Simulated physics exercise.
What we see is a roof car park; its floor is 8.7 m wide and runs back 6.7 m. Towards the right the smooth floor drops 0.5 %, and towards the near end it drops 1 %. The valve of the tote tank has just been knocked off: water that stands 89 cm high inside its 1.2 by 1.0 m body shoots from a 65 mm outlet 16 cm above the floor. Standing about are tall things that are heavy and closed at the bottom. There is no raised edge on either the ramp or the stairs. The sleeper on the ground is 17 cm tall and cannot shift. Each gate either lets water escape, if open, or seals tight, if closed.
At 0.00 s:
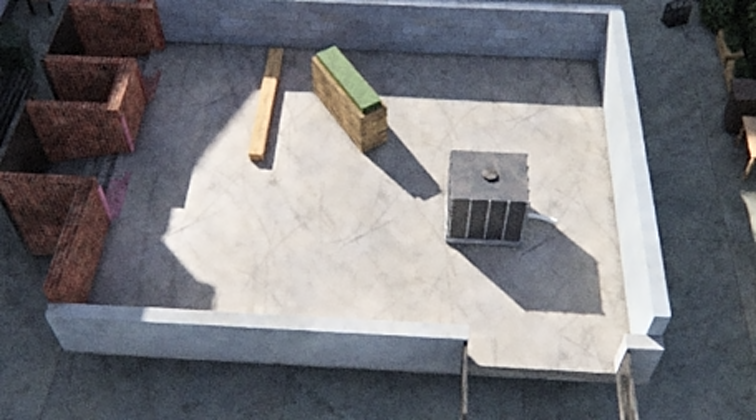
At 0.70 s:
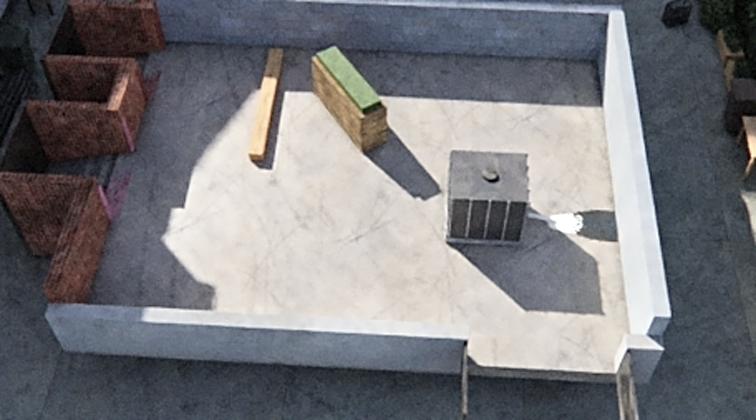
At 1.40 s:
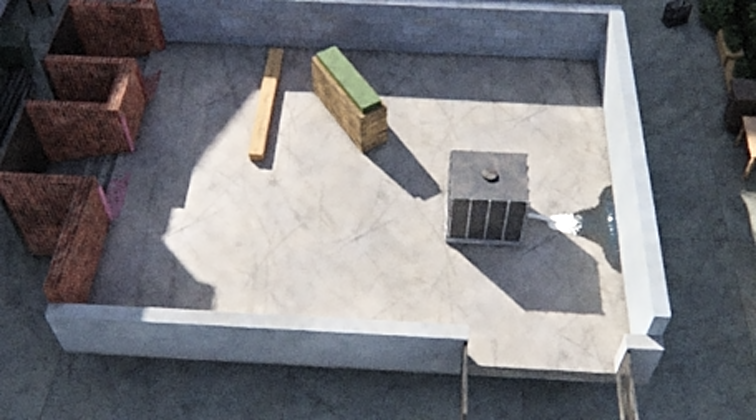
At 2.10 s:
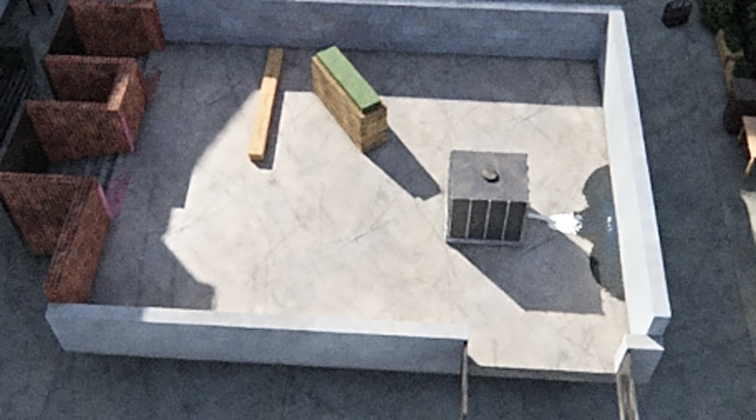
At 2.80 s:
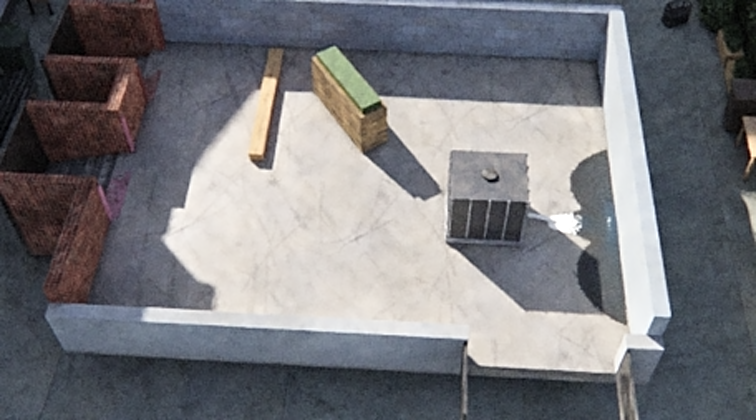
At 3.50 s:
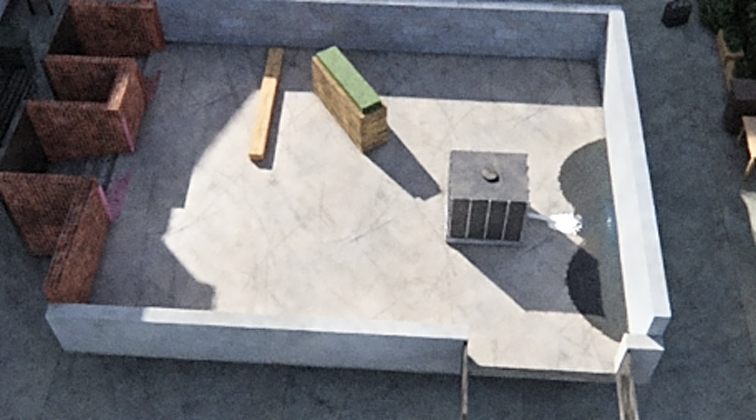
Rooftop car park with water jetting from a grey tank, a dark wet patch spreading along the right-hand wall toward the viewer.
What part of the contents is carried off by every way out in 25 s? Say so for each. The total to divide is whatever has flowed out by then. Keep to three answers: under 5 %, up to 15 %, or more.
I would say the gate opening takes above 15 %; the flight of stairs down (marked red) takes not even 5 %; the down ramp (marked pink) takes less than 5 %.
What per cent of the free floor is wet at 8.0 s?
Something like 10 percent is wet.
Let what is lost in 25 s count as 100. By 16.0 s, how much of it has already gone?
About 45 %.
After 5.0 s water covers 10 % of the floor and is deepest (7 cm) near (615, 229); gone so far, the gate opening 0 %, the flight of stairs down (marked red) 0 %, the down ramp (marked pink) 0 %.
After 8.0 s water covers 10 % of the floor and is deepest (7 cm) near (615, 229); gone so far, the gate opening 2 %, the flight of stairs down (marked red) 0 %, the down ramp (marked pink) 0 %.
After 12.0 s water covers 15 % of the floor and is deepest (7 cm) near (615, 229); gone so far, the gate opening 9 %, the flight of stairs down (marked red) 0 %, the down ramp (marked pink) 0 %.
After 16.0 s water covers 15 % of the floor and is deepest (7 cm) near (615, 229); gone so far, the gate opening 18 %, the flight of stairs down (marked red) 0 %, the down ramp (marked pink) 0 %.
After 25.0 s water covers 20 % of the floor and is deepest (6 cm) near (615, 229); gone so far, the gate opening 41 %, the flight of stairs down (marked red) 0 %, the down ramp (marked pink) 0 %.
